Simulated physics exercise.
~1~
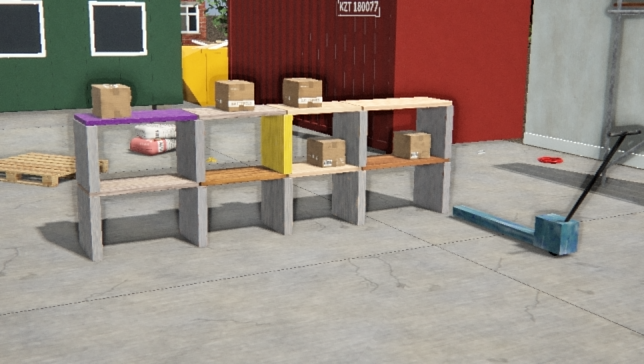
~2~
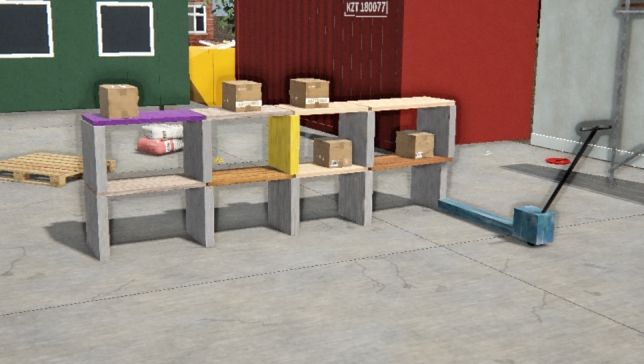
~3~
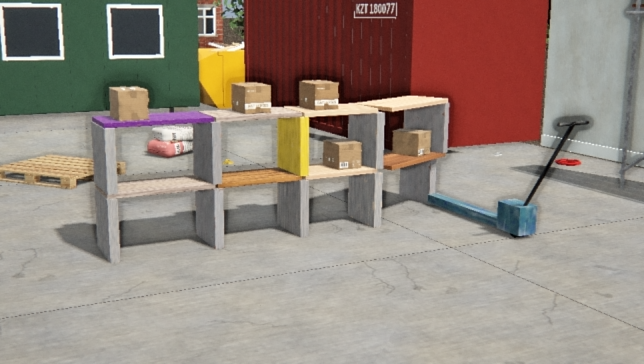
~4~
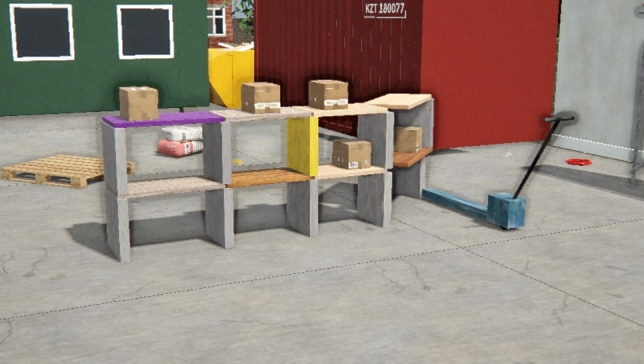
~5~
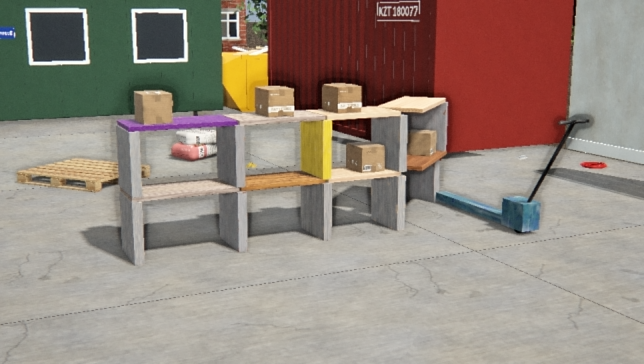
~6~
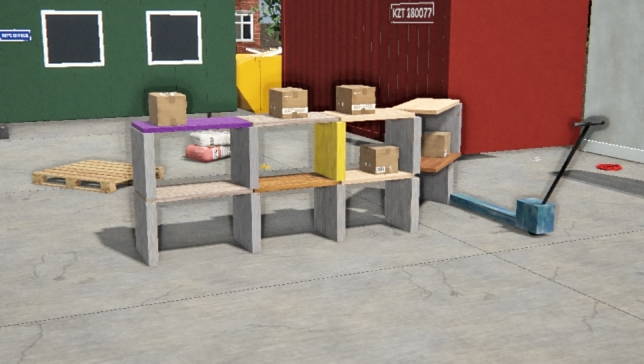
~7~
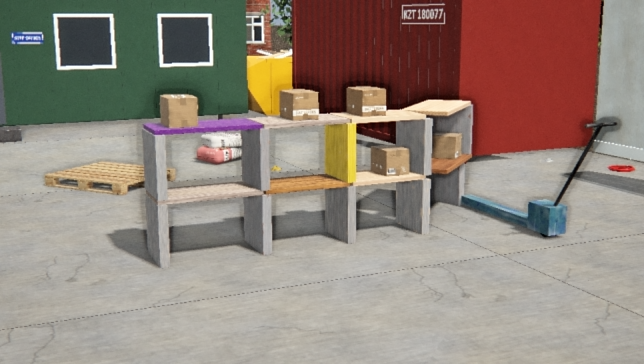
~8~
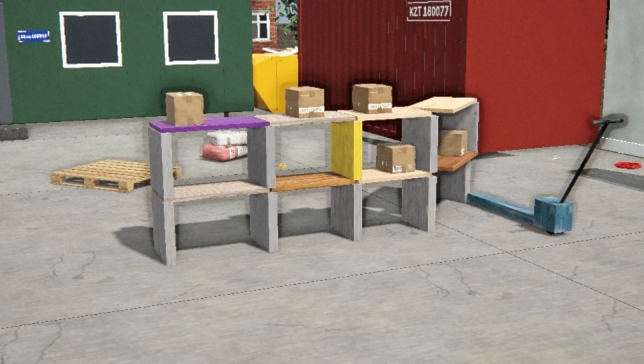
A blue jack pushes the right end of a makeshift rack askew, but everything stays standing.
